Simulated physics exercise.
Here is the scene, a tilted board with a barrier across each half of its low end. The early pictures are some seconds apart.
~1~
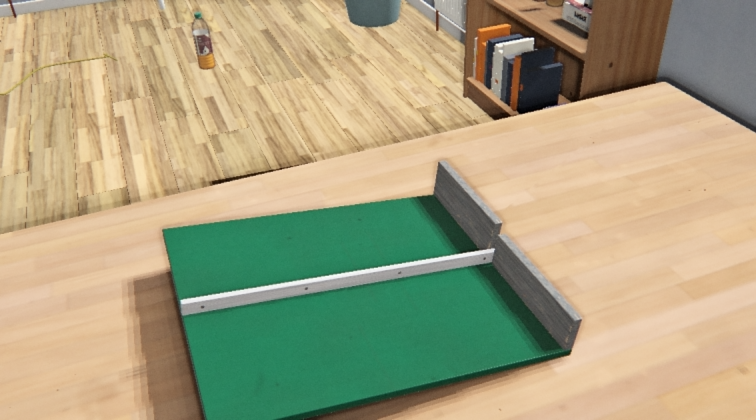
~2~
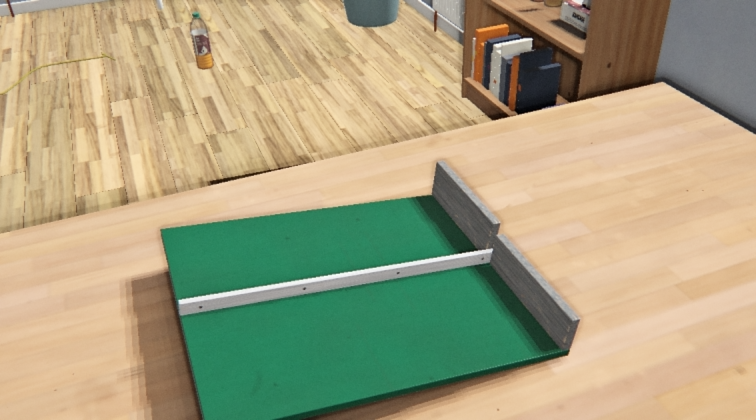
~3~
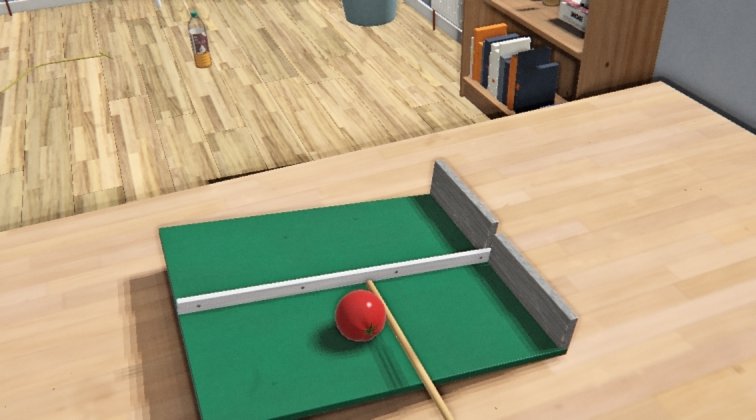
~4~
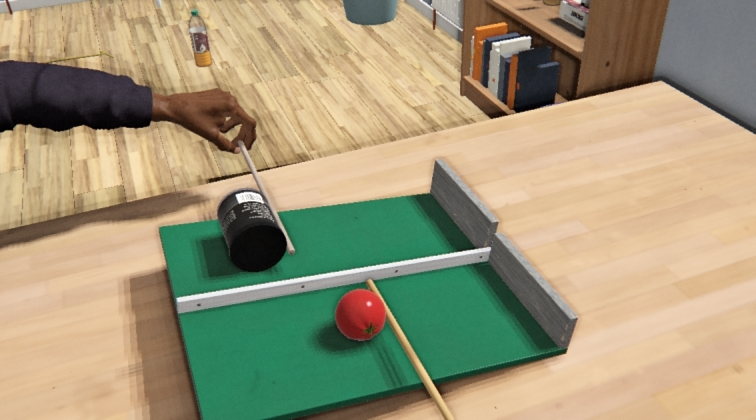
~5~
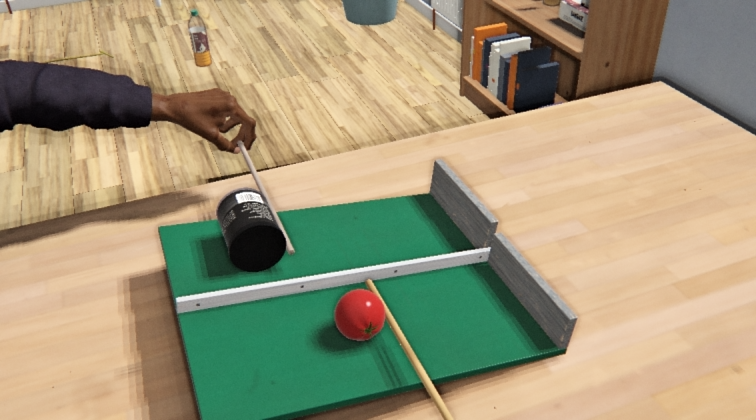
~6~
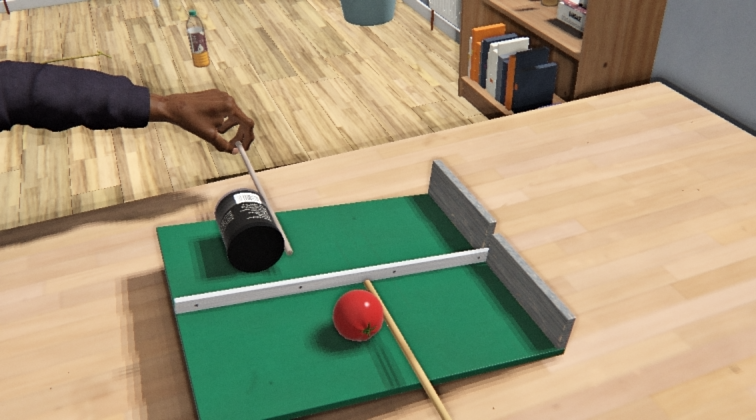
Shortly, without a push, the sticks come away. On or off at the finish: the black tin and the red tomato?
Lab note - black tin retained, red tomato retained.
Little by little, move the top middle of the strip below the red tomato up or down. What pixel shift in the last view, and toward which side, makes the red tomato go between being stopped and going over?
Move it down some 24 pixels and it switches.
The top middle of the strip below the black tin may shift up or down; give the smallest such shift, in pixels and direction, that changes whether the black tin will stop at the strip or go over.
24 pixels, downward.
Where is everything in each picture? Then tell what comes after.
In the first picture, board (354, 269).
In the second picture, board (353, 269).
In the third picture, board (351, 269).
In the fourth picture, held back by the sticks; red tomato (361, 315); board (351, 268).
In the fifth picture, held back by the sticks; black tin (250, 229); board (350, 268).
In the sixth picture, held back by the sticks; black tin (248, 229); red tomato (359, 316); board (349, 268).
Then, 0.46 s on from there, black tin rolling on the board near (299, 223); red tomato rolling on the board near (415, 305).
Then, 0.76 s on from there, black tin rolling on the board near (390, 211); red tomato rolling on the board near (500, 290).
In the end, the black tin stops on the board, near (434, 206); the red tomato stops on the board, near (504, 289).
